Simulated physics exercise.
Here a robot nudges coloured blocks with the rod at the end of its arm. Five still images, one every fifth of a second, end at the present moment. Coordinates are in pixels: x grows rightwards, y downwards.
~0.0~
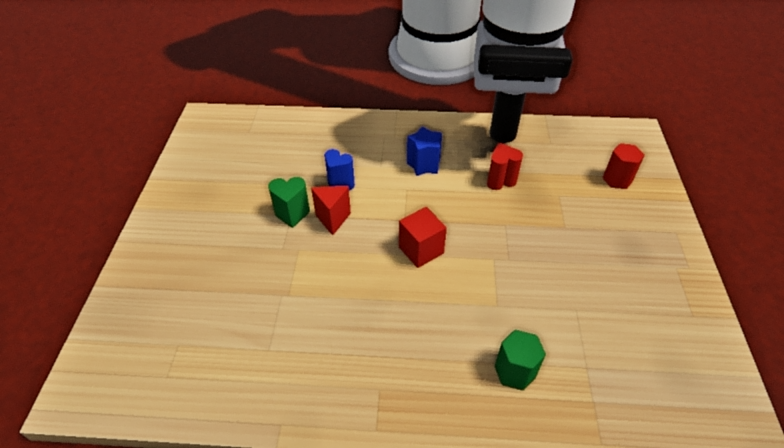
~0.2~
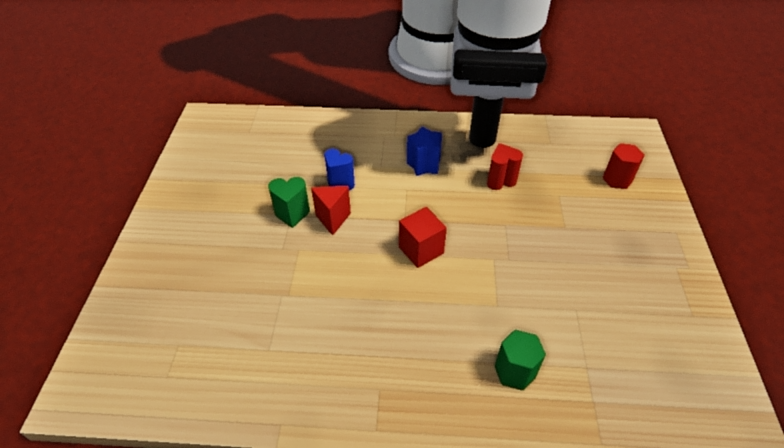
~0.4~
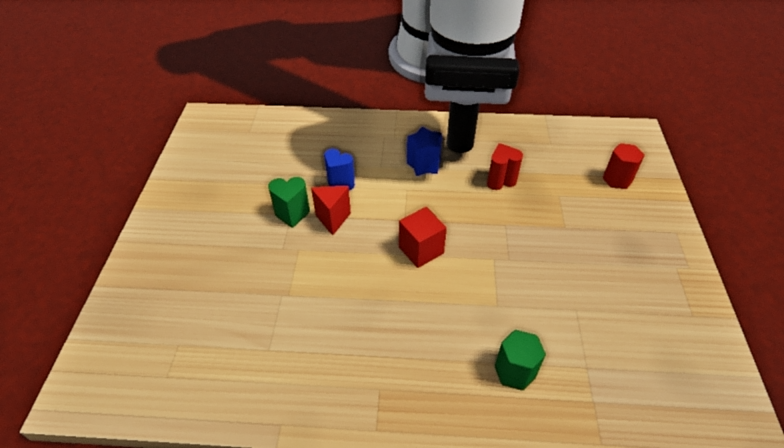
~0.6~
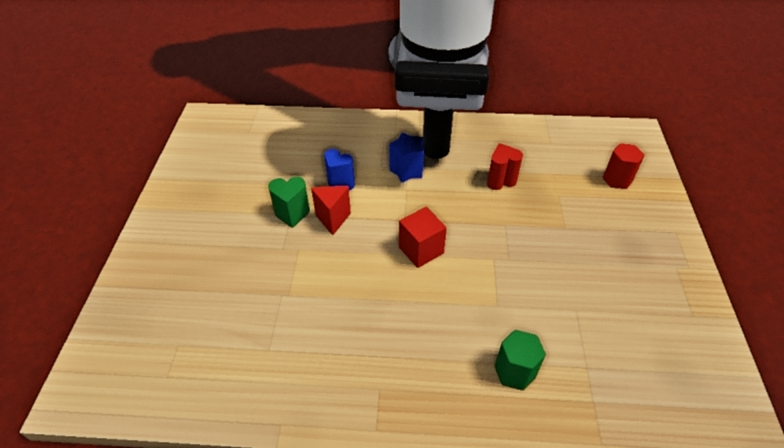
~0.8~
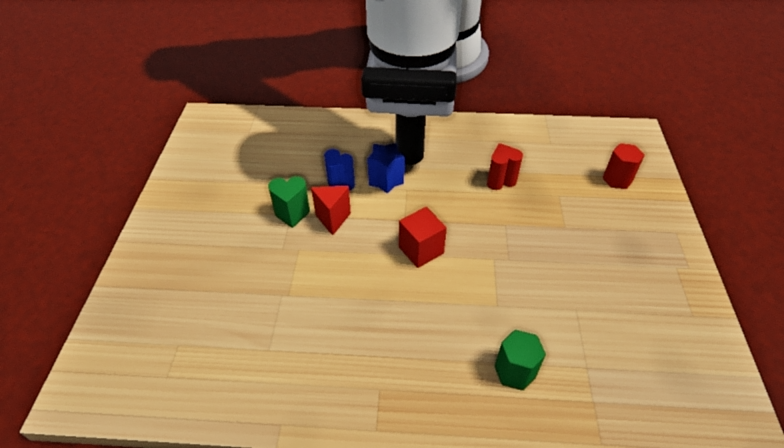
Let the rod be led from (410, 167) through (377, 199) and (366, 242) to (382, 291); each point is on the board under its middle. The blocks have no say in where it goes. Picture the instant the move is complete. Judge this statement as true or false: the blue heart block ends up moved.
The claim holds.
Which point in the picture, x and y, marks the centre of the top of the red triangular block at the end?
Most likely (301, 206).
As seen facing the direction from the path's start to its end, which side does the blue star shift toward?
Seen from start to end, it moves right.
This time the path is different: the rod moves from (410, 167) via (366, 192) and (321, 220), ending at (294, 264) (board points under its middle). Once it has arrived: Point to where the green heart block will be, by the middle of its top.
At pixel (259, 195).
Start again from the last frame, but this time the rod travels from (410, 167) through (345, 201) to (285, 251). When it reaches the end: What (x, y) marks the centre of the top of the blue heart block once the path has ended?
Its top face will be centred at roughly (318, 164).
What follows on the original path. One third of the way, rod at (377, 188); red triangular block at (324, 197); blue heart block at (325, 160), turned 40° clockwise; blue star at (348, 178).
Two thirds of the way, rod at (365, 233); red triangular block at (301, 206), turned 60° clockwise; blue heart block at (325, 160), turned 40° clockwise; blue star at (334, 201), turned 35° clockwise.
At the end, rod at (382, 281); red triangular block at (301, 206), turned 60° clockwise; blue heart block at (325, 160), turned 40° clockwise; blue star at (334, 201), turned 35° clockwise; red square block in place.
